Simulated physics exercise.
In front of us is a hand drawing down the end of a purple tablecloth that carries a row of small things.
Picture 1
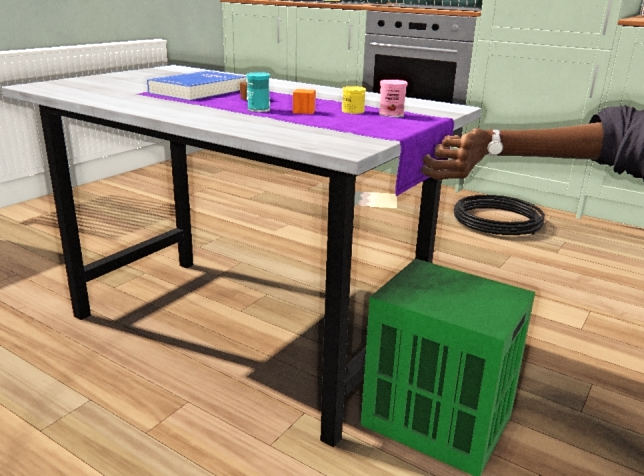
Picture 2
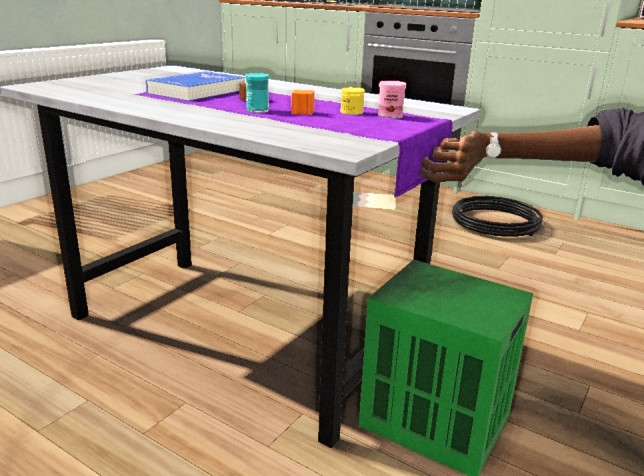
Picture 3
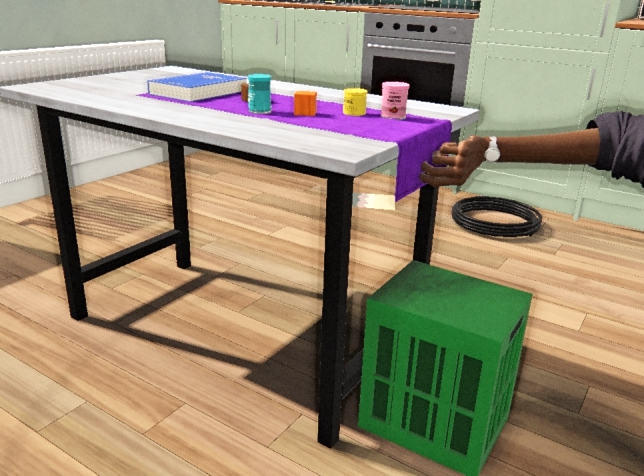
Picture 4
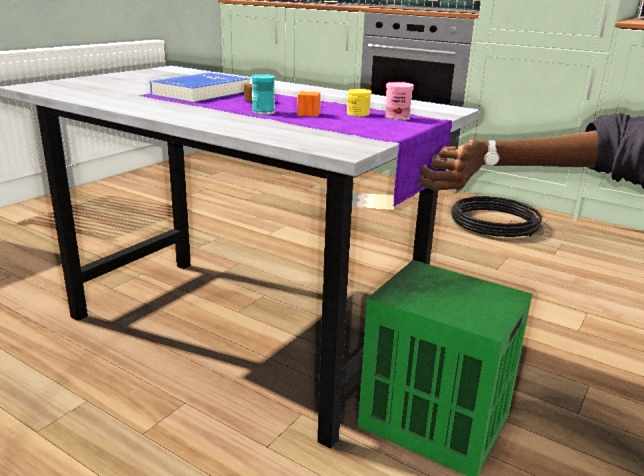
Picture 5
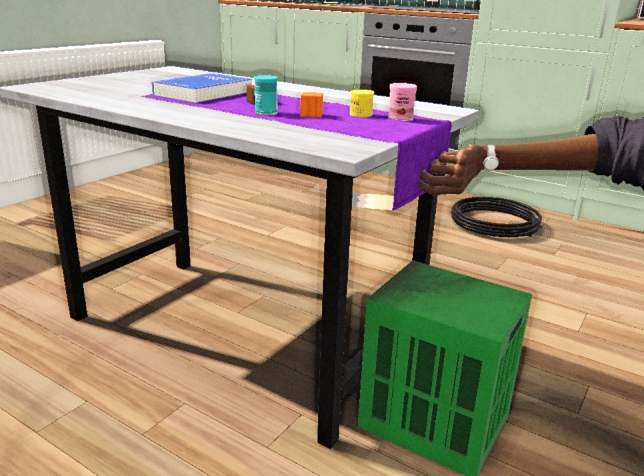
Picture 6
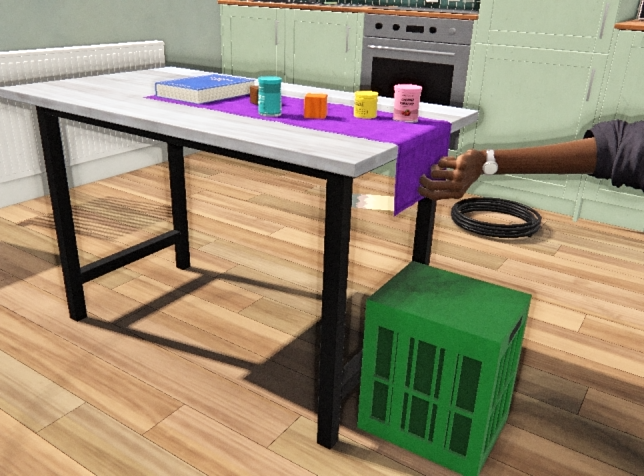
A hand with a pale watch reaches in from the right of a kitchen with green cupboards, seen from slightly above, gripping a purple cloth on a whitish table. On the cloth sit a blue book, a small brown object, and turquoise, orange, yellow and pink items, with a green crate below right. The hand draws the cloth slightly down, the items shifting slightly right, while the camera stays nearly still.
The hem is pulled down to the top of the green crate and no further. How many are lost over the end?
The count of things that fall is two.
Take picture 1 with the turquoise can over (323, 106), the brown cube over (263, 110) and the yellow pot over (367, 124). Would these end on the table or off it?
Turquoise can: Still on; brown cube: Still on; yellow pot: Off.
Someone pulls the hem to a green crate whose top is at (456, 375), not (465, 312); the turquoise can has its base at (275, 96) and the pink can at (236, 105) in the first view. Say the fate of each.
Observed: Turquoise can remains seated; pink can departs.
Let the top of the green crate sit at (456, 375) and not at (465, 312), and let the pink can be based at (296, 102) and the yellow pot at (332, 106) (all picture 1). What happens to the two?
First the pink can: It ends off the top. Then the yellow pot: It ends off the top.
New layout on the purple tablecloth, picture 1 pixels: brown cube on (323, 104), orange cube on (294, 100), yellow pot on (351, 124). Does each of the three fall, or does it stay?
Outcome: Brown cube is still in place, orange cube is still in place, yellow pot is gone.
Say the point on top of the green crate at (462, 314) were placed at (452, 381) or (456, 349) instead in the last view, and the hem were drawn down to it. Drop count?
Counting them gives 4 and 3.
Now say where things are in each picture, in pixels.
The first picture shows hem (396, 196); pink can (394, 82); yellow pot (354, 89); orange cube (304, 90); turquoise can (258, 74); brown cube (253, 83); top of the crate (465, 312).
The second picture shows hem (393, 197); pink can (393, 83).
The third picture shows hem (395, 202); yellow pot (356, 91).
The fourth picture shows hem (393, 207); orange cube (309, 93); top of the crate (462, 313).
The fifth picture shows hem (392, 210); turquoise can (266, 77).
The sixth picture shows hem (393, 217); pink can (409, 87); yellow pot (367, 93); orange cube (316, 95); turquoise can (270, 78); brown cube (263, 87).
Early on, hem near (419, 221); all still up.
Midway, hem near (417, 253); pink can gone.
Near the end, hem on the crate; pink can and yellow pot gone.
Finally, hem on the crate; pink can and yellow pot gone. It carries off two.
